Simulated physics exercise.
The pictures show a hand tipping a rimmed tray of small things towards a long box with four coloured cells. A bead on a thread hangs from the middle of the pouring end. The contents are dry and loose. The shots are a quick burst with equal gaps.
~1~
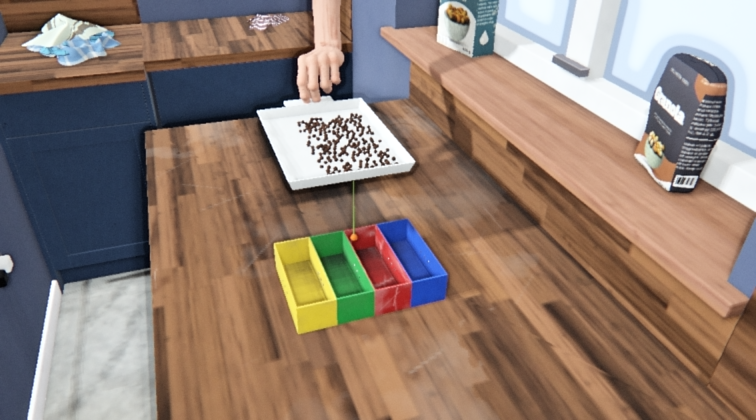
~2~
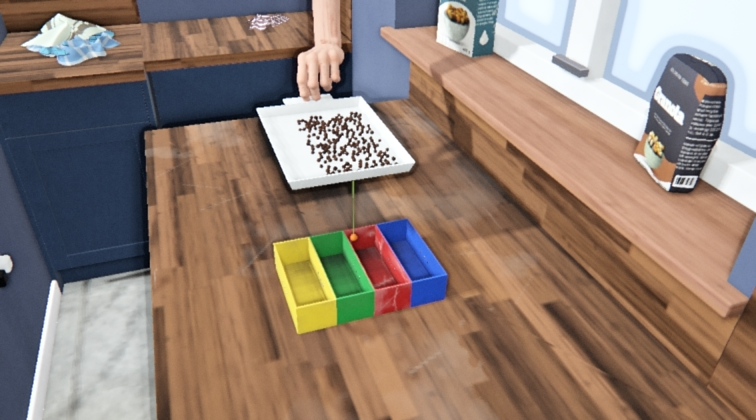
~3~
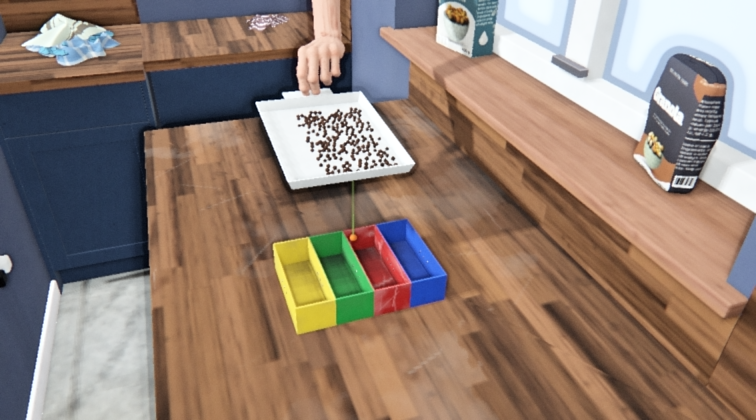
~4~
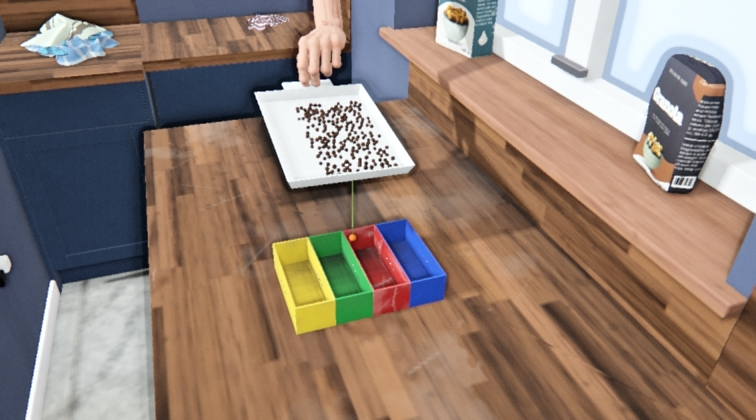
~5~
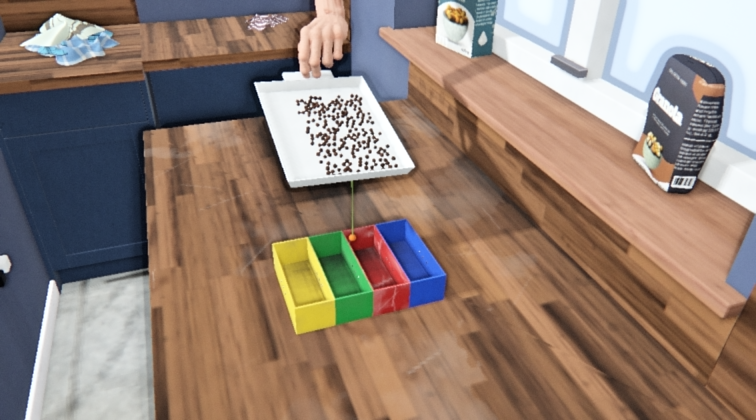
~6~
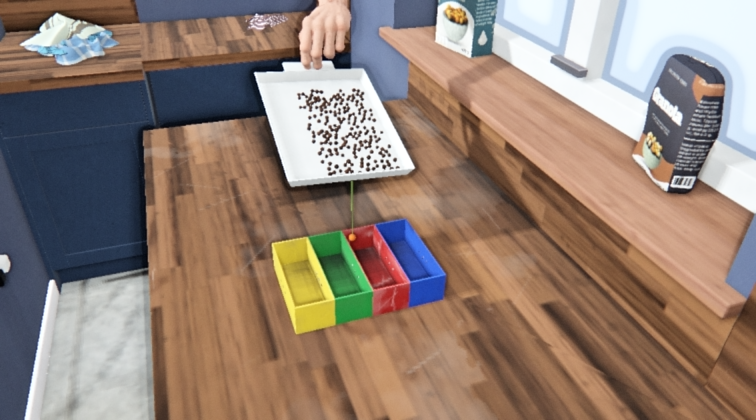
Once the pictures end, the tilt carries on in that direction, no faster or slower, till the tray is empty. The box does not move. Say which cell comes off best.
It favours the blue compartment.
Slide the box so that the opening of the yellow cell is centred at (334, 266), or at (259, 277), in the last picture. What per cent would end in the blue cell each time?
Near 10 % and 20 %.
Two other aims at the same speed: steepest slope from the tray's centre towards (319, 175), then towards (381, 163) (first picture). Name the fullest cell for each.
In turn: The cell in yellow; that blue cell.
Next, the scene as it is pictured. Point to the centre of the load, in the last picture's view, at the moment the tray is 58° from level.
Around (386, 170).
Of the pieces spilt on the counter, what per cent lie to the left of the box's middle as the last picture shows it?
Roughly 0 in a hundred.
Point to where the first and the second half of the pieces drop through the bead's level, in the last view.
Early half (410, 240), late half (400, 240).
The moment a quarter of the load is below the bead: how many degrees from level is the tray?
Roughly 80°.
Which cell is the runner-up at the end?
In second place: The red cell.
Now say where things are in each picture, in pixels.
Corners of the pouring end near (292, 179) and (410, 160), level; middle of the load near (350, 141), allspice berries; bead on its thread near (354, 237); yellow cell near (317, 314); green cell near (356, 305); red cell near (393, 297); blue cell near (429, 288), in the first frame.
Corners of the pouring end near (292, 179) and (409, 161), level; middle of the load near (350, 140), in the second frame.
Corners of the pouring end near (292, 179) and (409, 162), tipped barely, lowest at the right corner; middle of the load near (350, 138), in the third frame.
Corners of the pouring end near (292, 178) and (409, 163), tipped a little, lowest at the right corner; middle of the load near (350, 134), in the fourth frame.
Corners of the pouring end near (292, 178) and (409, 164), tipped a little, lowest at the right corner; middle of the load near (350, 131), in the fifth frame.
Corners of the pouring end near (292, 177) and (409, 165), tipped clearly, lowest at the right corner; middle of the load near (352, 129), near half on the move; yellow cell near (315, 314); green cell near (354, 305); red cell near (391, 297); blue cell near (427, 288), in the sixth frame.
Shortly afterwards, tray tipped steeply; the bulk on the tray; a little in the blue cell; a little falling or outside the box.
Next, tray tipped right over; a little on the tray; near half in the blue cell; near a quarter in the red cell; only a few in the green cell; near a quarter falling or outside the box.
Some moments later, tray tipped past a quarter turn; near two thirds in the blue cell; near a quarter in the red cell; only a few in the green cell; a little falling or outside the box.
In the end, tray tipped past a quarter turn; near two thirds in the blue cell; near a quarter in the red cell; only a few in the green cell; none at all in the yellow cell; a little outside the box.
